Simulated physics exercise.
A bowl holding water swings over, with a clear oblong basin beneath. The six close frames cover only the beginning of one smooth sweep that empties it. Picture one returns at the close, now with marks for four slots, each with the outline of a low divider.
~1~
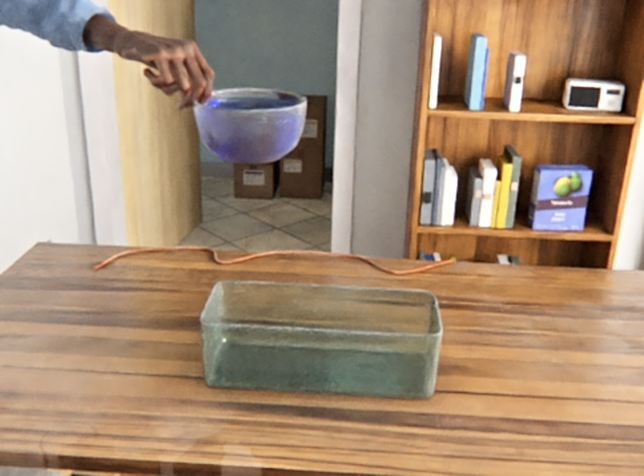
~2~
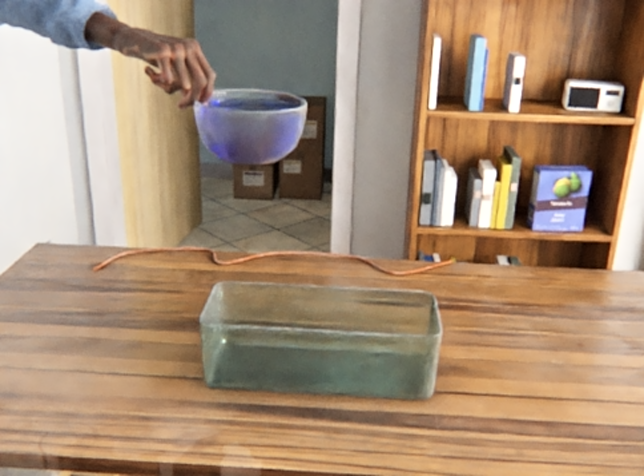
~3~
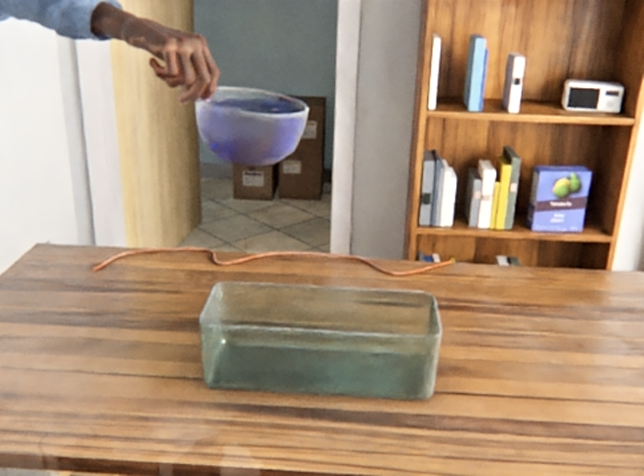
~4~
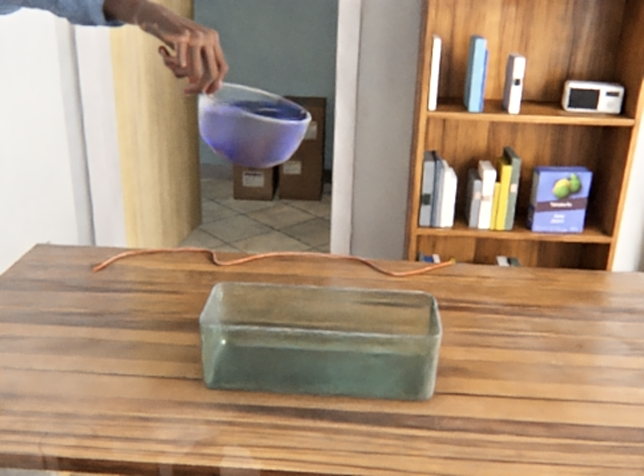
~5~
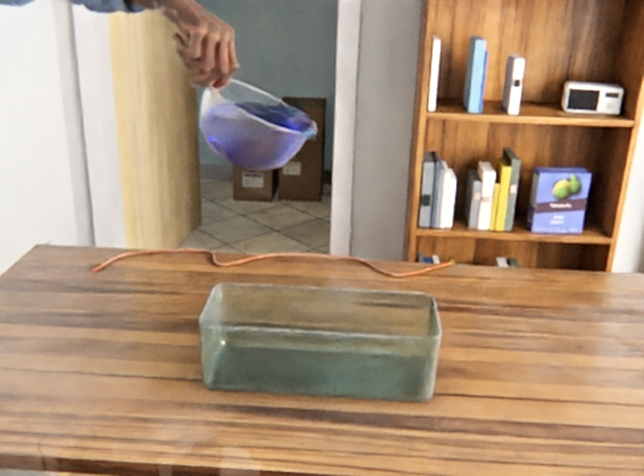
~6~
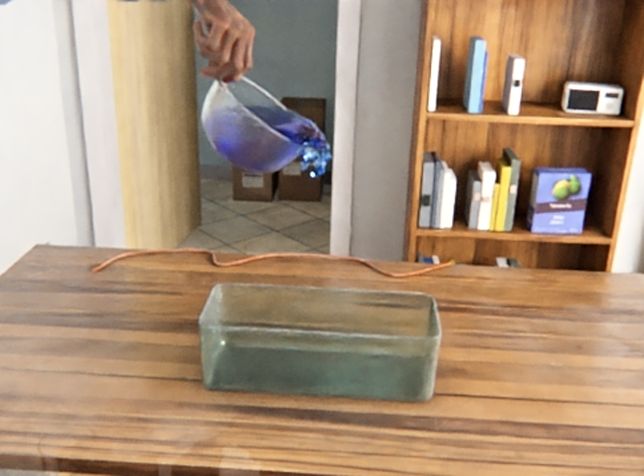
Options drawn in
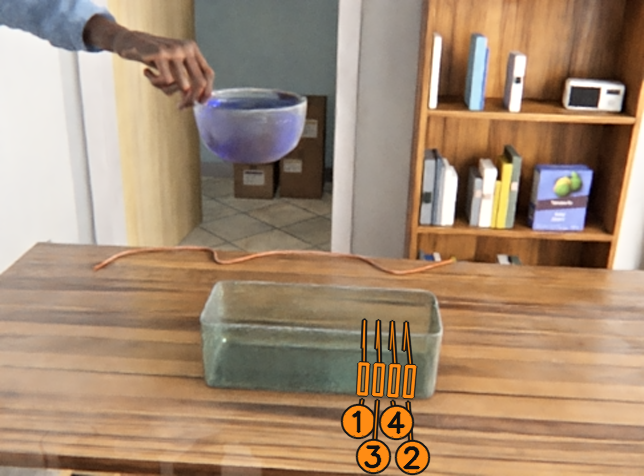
A hand tilting a clear bowl of blue-violet water rightward above a glass basin on a wooden table, water emerging over its lip.
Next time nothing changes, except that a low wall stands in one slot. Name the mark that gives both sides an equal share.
1 beats the others.
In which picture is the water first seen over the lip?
Picture 5.
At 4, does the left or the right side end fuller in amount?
The left side.
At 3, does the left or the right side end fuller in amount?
The left side.
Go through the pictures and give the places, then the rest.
Upright, lip at (304, 101); basin from (205, 382) to (433, 395); nothing has left yet.
Upright, lip at (304, 103); nothing has left yet.
Tipped about 7°, lip at (306, 108); nothing has left yet.
Tipped about 15°, lip at (308, 117); nothing has left yet.
Tipped about 25°, lip at (309, 128); water is over the lip, down to (313, 132).
Tipped about 37°, lip at (308, 141); water is over the lip, down to (319, 171).
On the marked copy, 1 at (362, 399); 2 at (408, 402); 3 at (377, 400); 4 at (392, 401).
Choosing 1, about 51 % ends left of the wall and 45 % right of it; 4 % is lost outside.
Choosing 2, about 91 % ends left of the wall and 7 % right of it.
Choosing 3, about 71 % ends left of the wall and 25 % right of it; 4 % is lost outside.
Choosing 4, about 89 % ends left of the wall and 5 % right of it; 7 % is lost outside.
